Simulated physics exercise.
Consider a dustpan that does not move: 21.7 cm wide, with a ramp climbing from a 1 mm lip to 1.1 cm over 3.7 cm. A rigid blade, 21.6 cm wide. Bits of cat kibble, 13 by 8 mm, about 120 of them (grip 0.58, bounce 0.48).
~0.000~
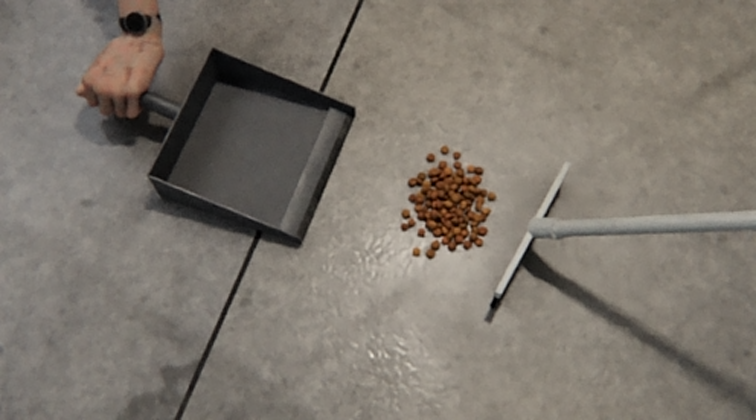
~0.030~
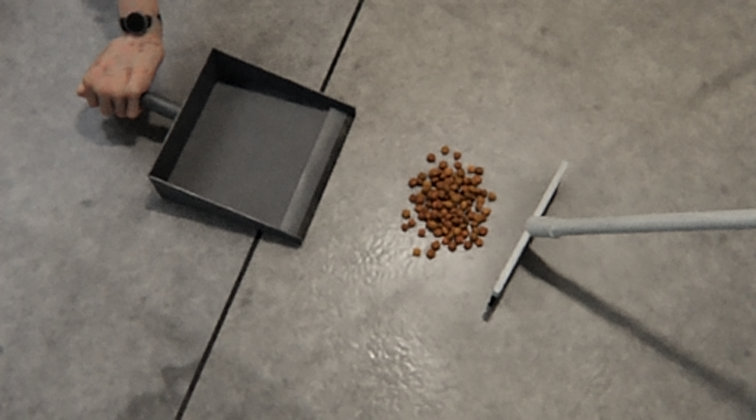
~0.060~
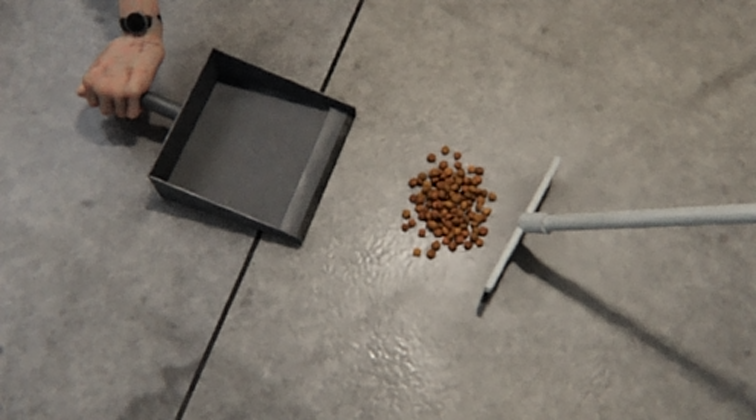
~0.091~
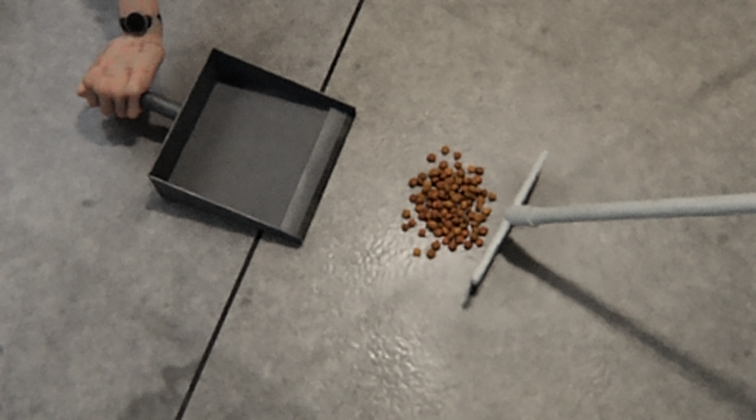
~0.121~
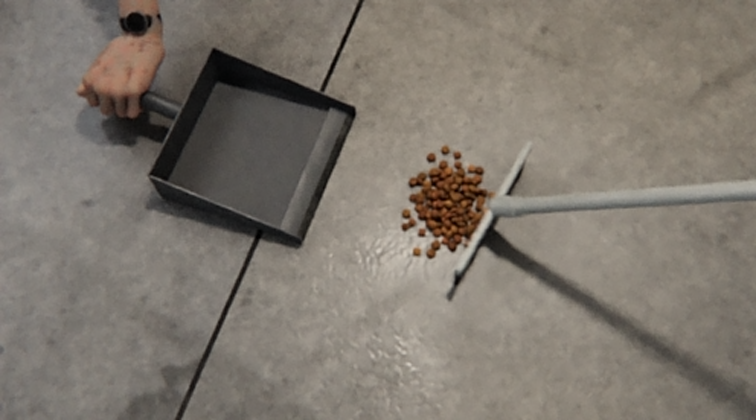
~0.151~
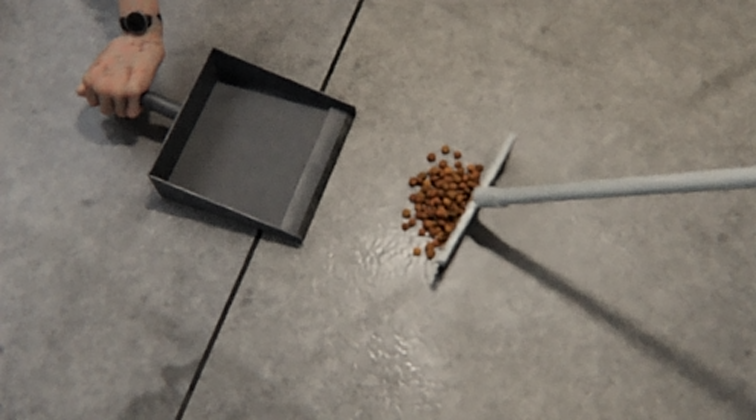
A pale, long-handled blade on the right slides left and slightly up across a grey concrete floor, seen from above by a still camera. A hand wearing a dark watch grips a dark grey dustpan motionless at upper left, beside a dark floor seam, with a loose pile of brown kibble near the middle. The blade closes the gap, meets the pile's right edge and presses those pieces leftward.
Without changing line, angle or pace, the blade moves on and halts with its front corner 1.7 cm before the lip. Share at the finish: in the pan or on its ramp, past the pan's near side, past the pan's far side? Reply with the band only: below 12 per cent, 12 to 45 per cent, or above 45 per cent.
Pan: 12 to 45 per cent; near side: Below 12 per cent; far side: 12 to 45 per cent.
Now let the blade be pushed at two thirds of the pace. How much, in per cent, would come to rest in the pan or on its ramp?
It would come to roughly 25 percent.
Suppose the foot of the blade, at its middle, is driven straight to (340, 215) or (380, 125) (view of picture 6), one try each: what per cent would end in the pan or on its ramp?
First try around 20 %, second try around 25 %.
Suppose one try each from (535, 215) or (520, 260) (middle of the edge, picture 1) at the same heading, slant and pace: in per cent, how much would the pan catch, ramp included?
Close to 30 in a hundred, then close to 30 in a hundred.
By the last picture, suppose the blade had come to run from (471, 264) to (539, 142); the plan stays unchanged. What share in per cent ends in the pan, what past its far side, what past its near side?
You'd see pan at 15, far at 40 and near at 0.
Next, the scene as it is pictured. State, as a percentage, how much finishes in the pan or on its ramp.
It comes to close to 35 percent.
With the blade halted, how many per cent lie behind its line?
About 0 percent.
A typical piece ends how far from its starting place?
Roughly 18 cm.
After 0.27 s, middle of the blade 11 cm from the lip; 0 % over the lip, far side 5 %, near side 0 %.
After 0.35 s, middle of the blade 5 cm from the lip; 5 % over the lip, far side 10 %, near side 0 %.
After 0.57 s, middle of the blade 4 cm from the lip; 35 % over the lip, far side 20 %, near side 0 %.
At rest (1.1 s), pan 35 %, near side 0 %, far side 20 %, in front of the lip or behind the blade 50 %.
